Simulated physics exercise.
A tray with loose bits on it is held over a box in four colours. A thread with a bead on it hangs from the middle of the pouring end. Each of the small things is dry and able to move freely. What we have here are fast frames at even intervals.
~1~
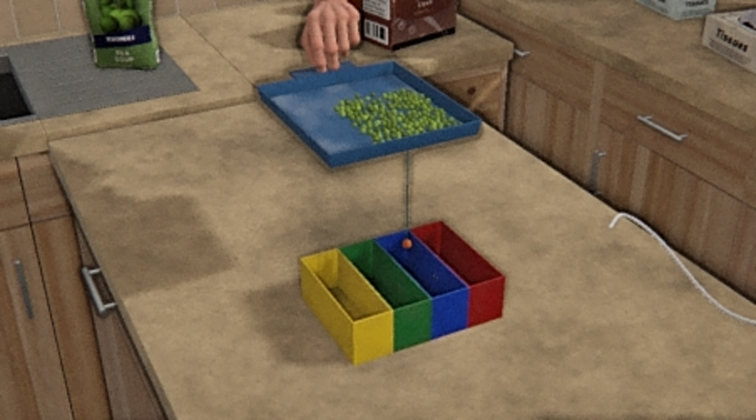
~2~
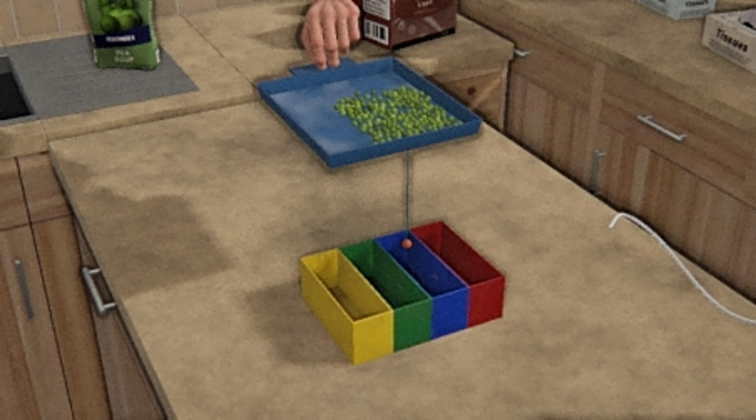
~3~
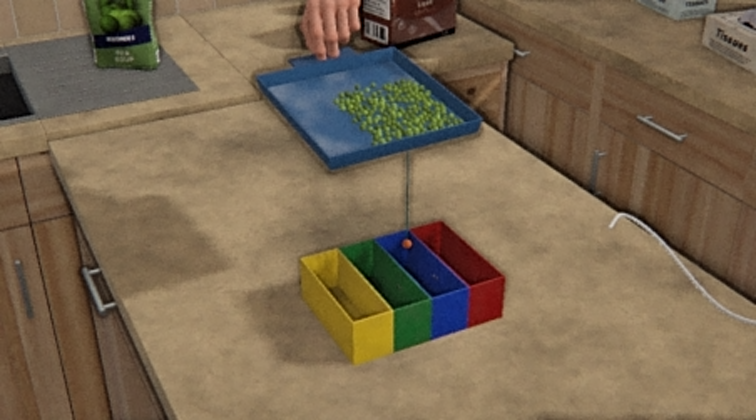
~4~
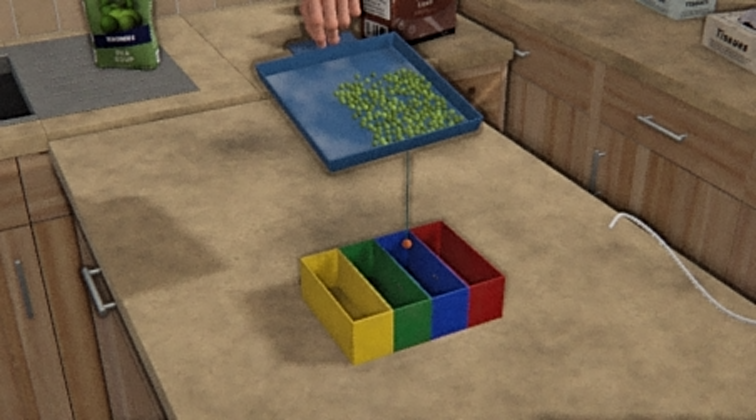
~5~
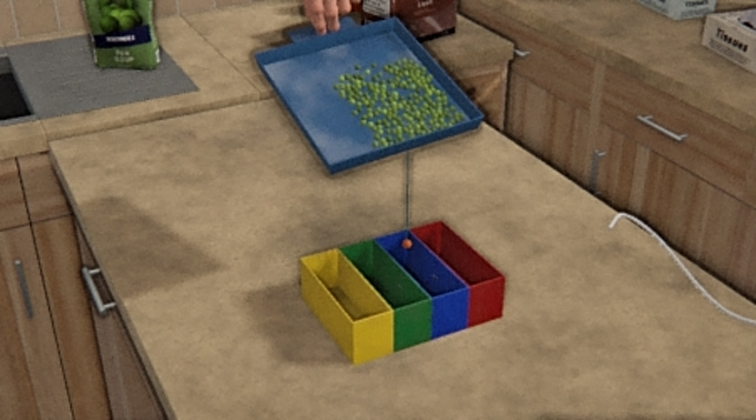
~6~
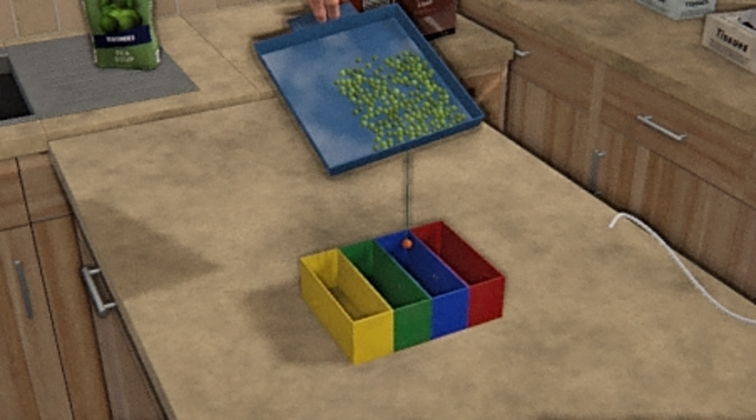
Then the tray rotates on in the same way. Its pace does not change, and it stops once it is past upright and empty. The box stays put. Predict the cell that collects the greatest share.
The yellow cell collects the greatest share.
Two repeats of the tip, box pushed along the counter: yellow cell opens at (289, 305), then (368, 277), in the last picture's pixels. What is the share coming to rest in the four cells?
Well, you'd get about 100 per cent and then about 70 per cent.
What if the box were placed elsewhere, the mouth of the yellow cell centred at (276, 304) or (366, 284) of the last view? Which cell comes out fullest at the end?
For the first spot the answer is the cell in blue, and for the second spot it is the yellow cell.
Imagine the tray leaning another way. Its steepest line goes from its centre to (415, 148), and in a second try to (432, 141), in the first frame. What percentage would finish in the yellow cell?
0 % and 0 %, roughly.
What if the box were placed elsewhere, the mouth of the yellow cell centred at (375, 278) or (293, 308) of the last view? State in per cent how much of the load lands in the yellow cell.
In order, 40 % and 0 %.
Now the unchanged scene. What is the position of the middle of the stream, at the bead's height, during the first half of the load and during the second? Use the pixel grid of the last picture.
Roughly at (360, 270) first, and then at (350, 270).
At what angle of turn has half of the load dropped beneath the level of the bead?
At some 110 degrees.
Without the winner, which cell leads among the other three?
I'd say the green cell.
Soon after the last picture, tray tipped steeply; nearly all on the tray; a stray few in the yellow cell; a stray few falling or outside the box.
A little later, tray tipped past a quarter turn; about a quarter on the tray; about a quarter in the yellow cell; about a quarter in the green cell; a stray few in the blue cell; about a third falling or outside the box.
Later still, tray tipped past a quarter turn; about two thirds in the yellow cell; about a quarter in the green cell; a small part in the blue cell; a stray few in the red cell; a stray few falling or outside the box.
At rest, tray tipped past a quarter turn; about two thirds in the yellow cell; about a quarter in the green cell; a small part in the blue cell; a stray few in the red cell; a stray few outside the box.
